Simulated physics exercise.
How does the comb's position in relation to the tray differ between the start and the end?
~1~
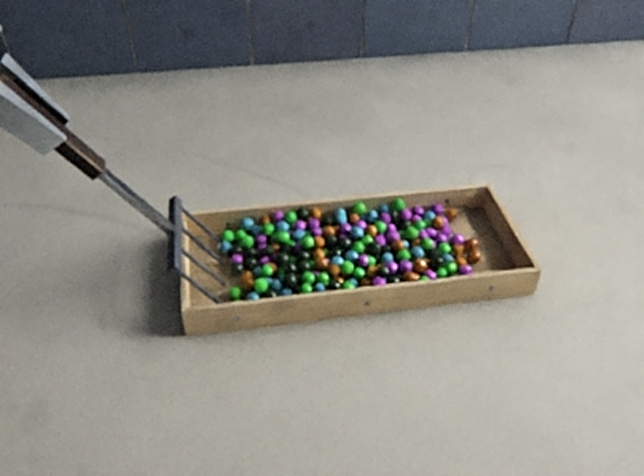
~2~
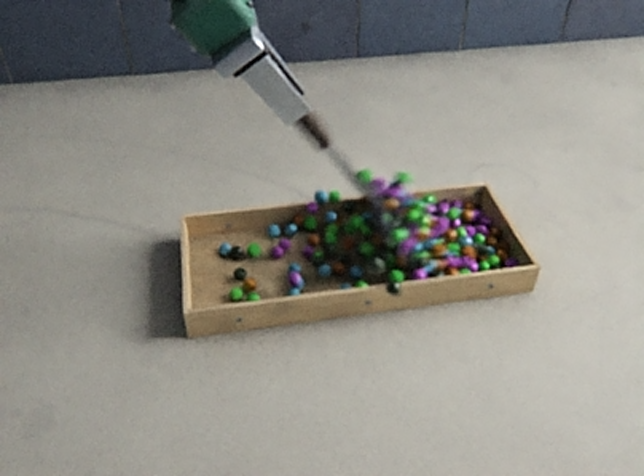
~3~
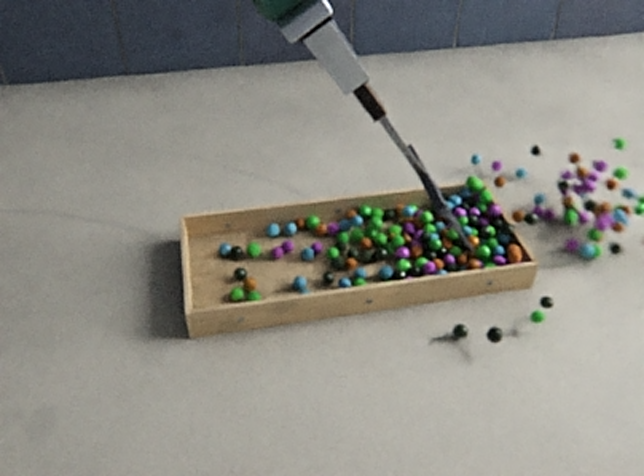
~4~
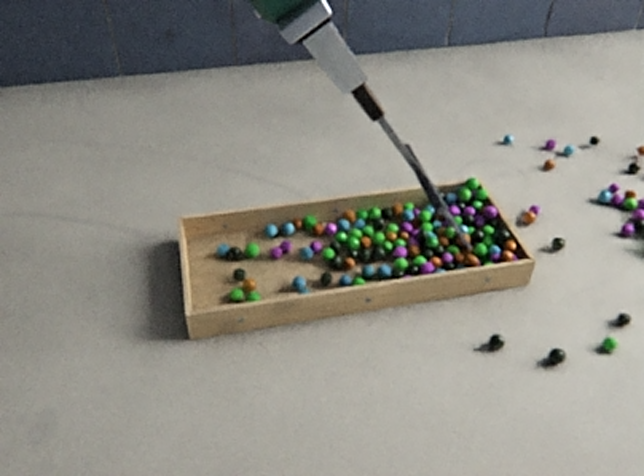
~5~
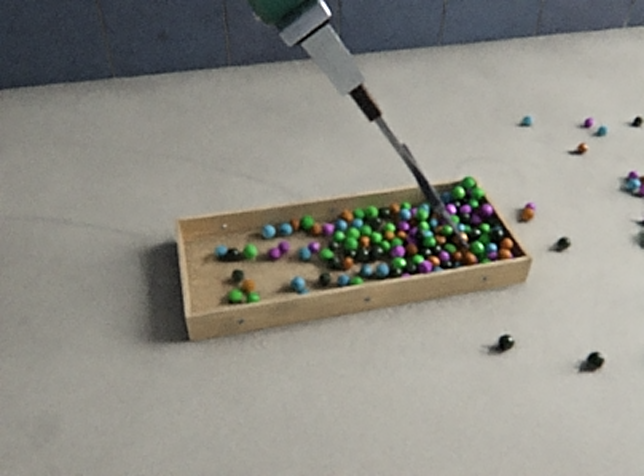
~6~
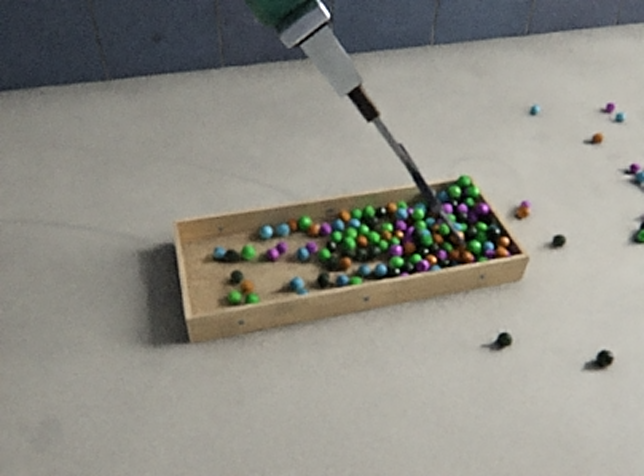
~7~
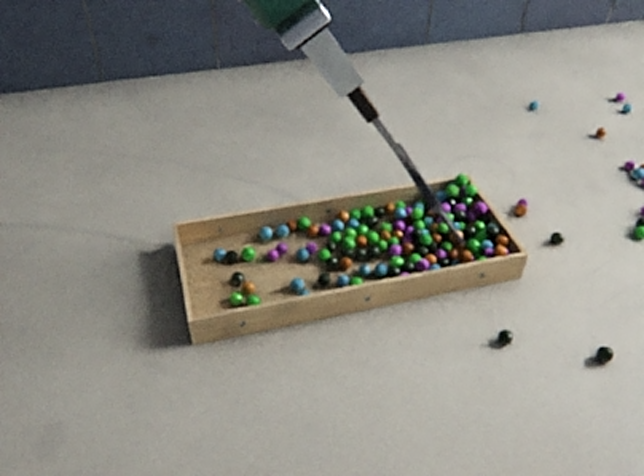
At the start the comb is at the left end of the tray, and by the end it rests near the right end, among the piled sweets.
